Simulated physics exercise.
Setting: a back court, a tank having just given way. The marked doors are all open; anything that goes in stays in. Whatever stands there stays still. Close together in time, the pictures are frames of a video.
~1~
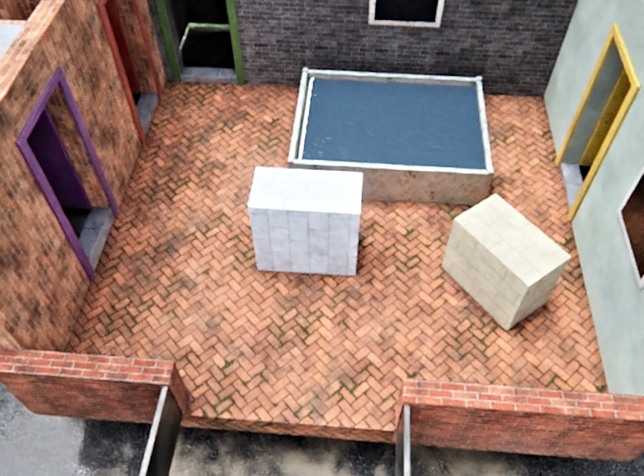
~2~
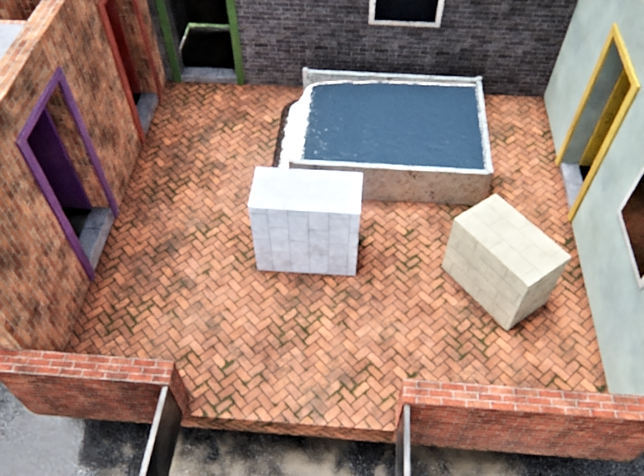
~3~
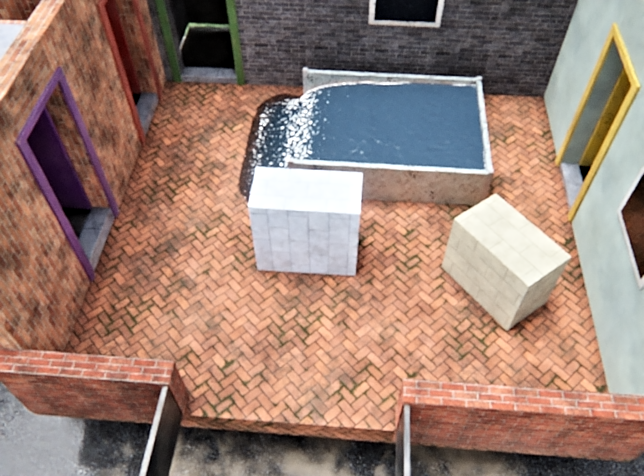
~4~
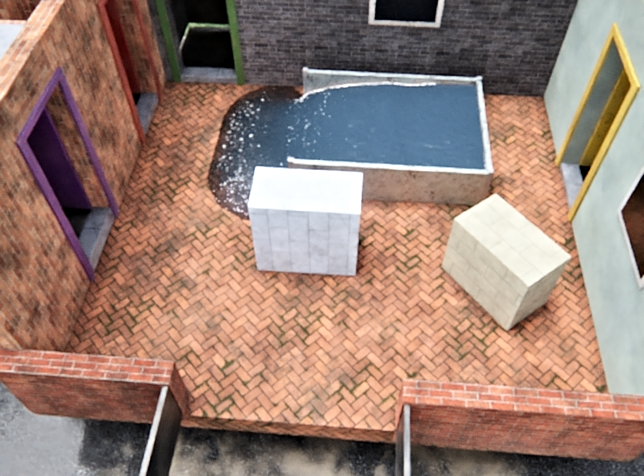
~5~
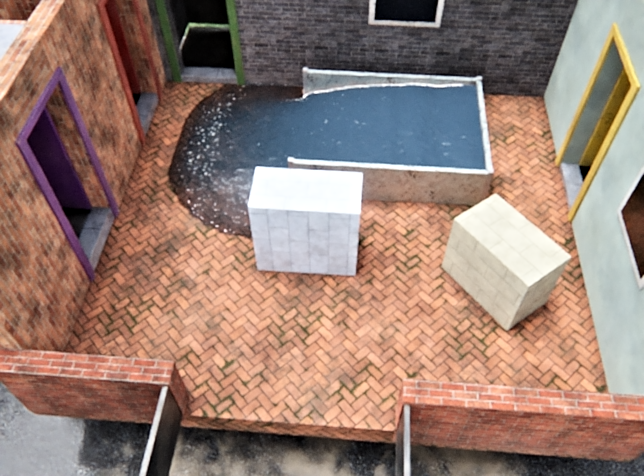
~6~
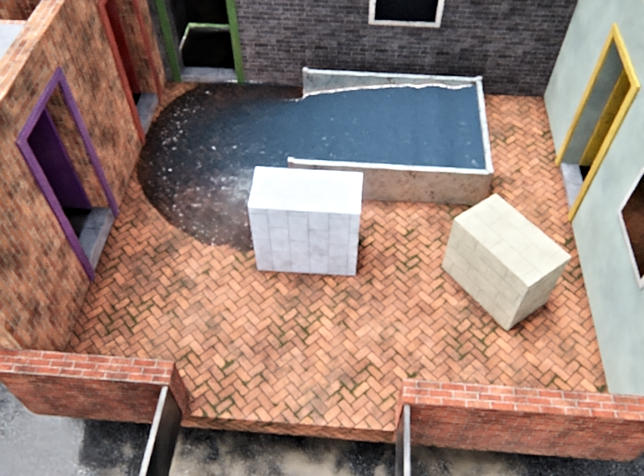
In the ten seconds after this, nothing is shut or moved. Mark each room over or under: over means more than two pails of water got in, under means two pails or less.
Yellow door: Under, green door: Over, red door: Over, purple door: Under.
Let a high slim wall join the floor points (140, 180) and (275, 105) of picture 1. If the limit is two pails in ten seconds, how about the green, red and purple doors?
The green door falls short, the red door falls short and the purple door tops the limit.
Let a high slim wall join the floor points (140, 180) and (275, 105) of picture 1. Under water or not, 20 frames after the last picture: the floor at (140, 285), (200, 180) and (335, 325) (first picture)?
As listed: Under water, wet, wet.
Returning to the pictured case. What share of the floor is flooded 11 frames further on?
Near 35 in a hundred.
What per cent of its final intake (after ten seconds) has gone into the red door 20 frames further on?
Close to 90 %.
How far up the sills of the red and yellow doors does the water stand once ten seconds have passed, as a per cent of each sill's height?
First 40 percent, then 60 percent.
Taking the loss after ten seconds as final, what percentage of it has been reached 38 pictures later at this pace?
Estimate: 70 %.
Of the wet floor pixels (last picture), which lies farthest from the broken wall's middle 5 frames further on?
The farthest point of the front sits at (100, 261).
A moment on, water covers 30 % of the floor; the yellow door not reached, the green door wet at the sill, nothing in, the red door over two buckets in, the purple door wet at the sill, nothing in.
Next, water covers 35 % of the floor; the yellow door not reached, the green door under two buckets in, the red door far over two buckets in, the purple door wet at the sill, nothing in.
Then, water covers 45 % of the floor; the yellow door not reached, the green door far over two buckets in, the red door far over two buckets in, the purple door wet at the sill, nothing in.
Later, water covers 75 % of the floor; the yellow door not reached, the green door far over two buckets in, the red door far over two buckets in, the purple door wet at the sill, nothing in.
In the end, water covers 95 % of the floor; the yellow door wet at the sill, nothing in, the green door far over two buckets in, the red door far over two buckets in, the purple door wet at the sill, nothing in.
